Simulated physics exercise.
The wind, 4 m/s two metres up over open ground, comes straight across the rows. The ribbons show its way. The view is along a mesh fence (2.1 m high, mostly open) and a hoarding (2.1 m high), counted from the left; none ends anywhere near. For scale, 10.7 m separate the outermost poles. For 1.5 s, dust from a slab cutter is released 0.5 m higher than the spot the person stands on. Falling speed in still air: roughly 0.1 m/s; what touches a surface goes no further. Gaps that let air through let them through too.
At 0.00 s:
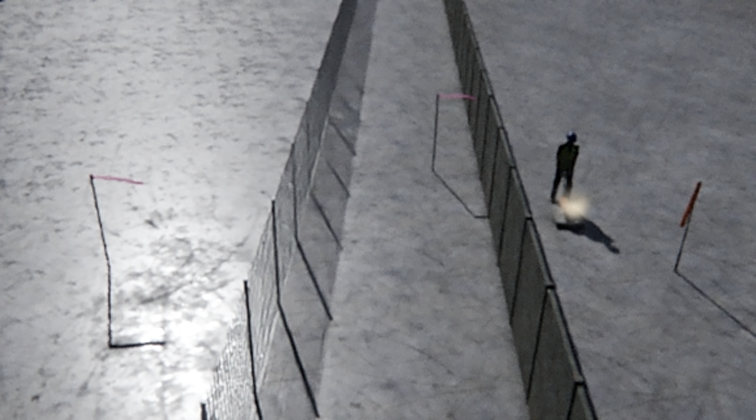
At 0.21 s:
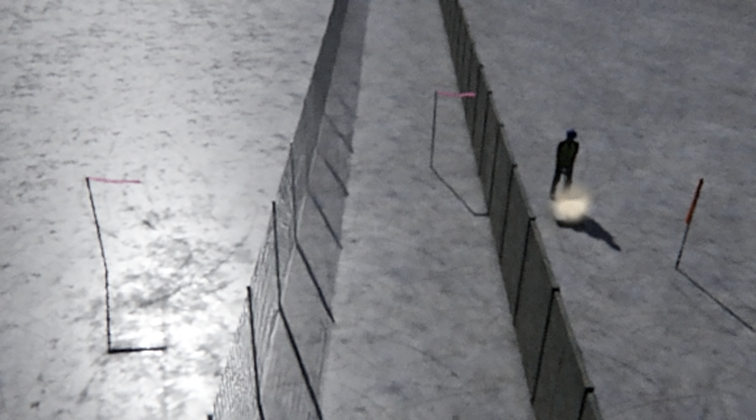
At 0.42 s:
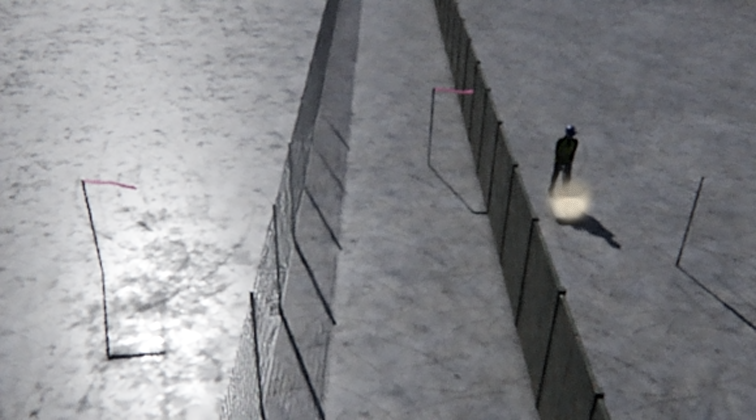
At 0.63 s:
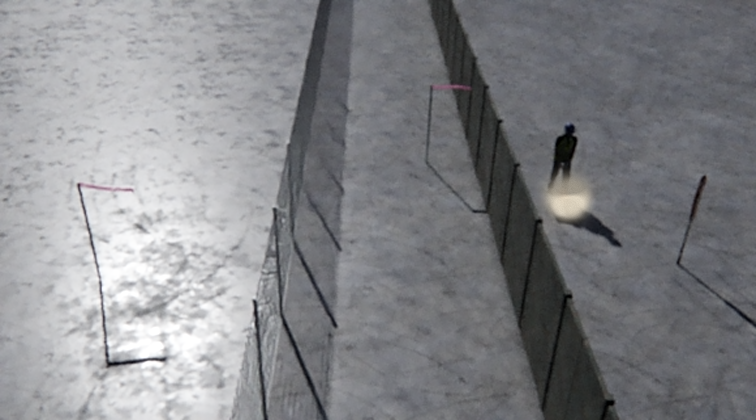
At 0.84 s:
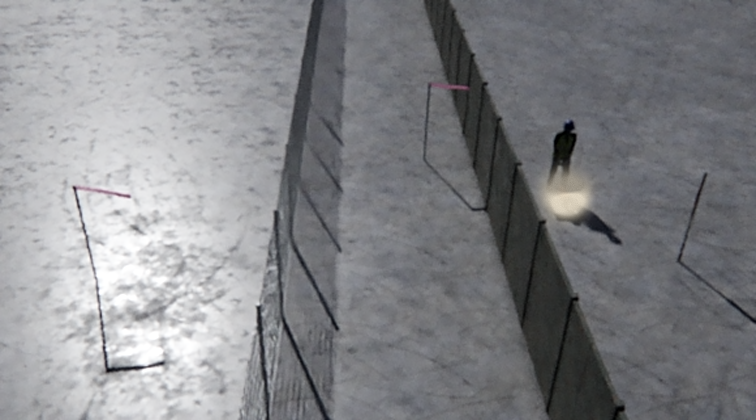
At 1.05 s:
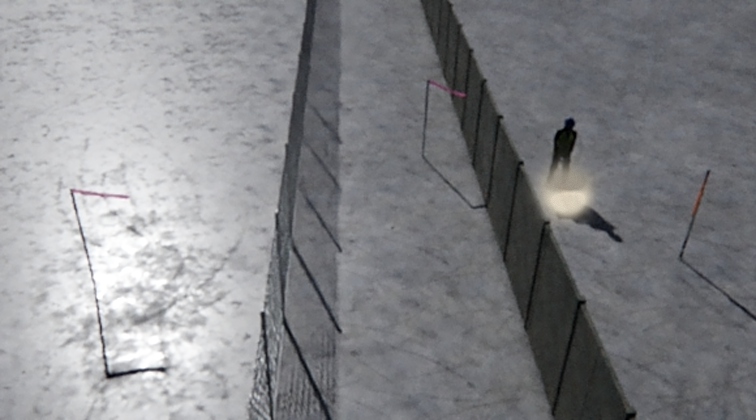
Pale dust cloud hanging and growing slightly beside a standing person, with ribbons fluttering on poles across two long fences.
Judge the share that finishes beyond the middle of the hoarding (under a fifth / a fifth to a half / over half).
Beyond the hoarding at the end: Under a fifth.
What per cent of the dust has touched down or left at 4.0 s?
Near 15 %.
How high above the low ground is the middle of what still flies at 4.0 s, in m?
Roughly 0.8 m up.
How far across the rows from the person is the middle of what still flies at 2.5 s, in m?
Roughly 0.5 m.
After 2.5 s, 3 % is no longer flying here, and 0 % is beyond the hoarding; the middle of what still flies is 0.5 m above the low ground, near (556, 190).
After 4.0 s, 15 % is no longer flying here, and 0 % is beyond the hoarding; the middle of what still flies is 0.7 m above the low ground, near (546, 184).
After 8.0 s, 36 % is no longer flying here, and 0 % is beyond the hoarding; the middle of what still flies is 1.5 m above the low ground, near (543, 153).
After 20.0 s, 73 % is no longer flying here, and 0 % is beyond the hoarding.
After 45.0 s, 98 % is no longer flying here, and 0 % is beyond the hoarding.
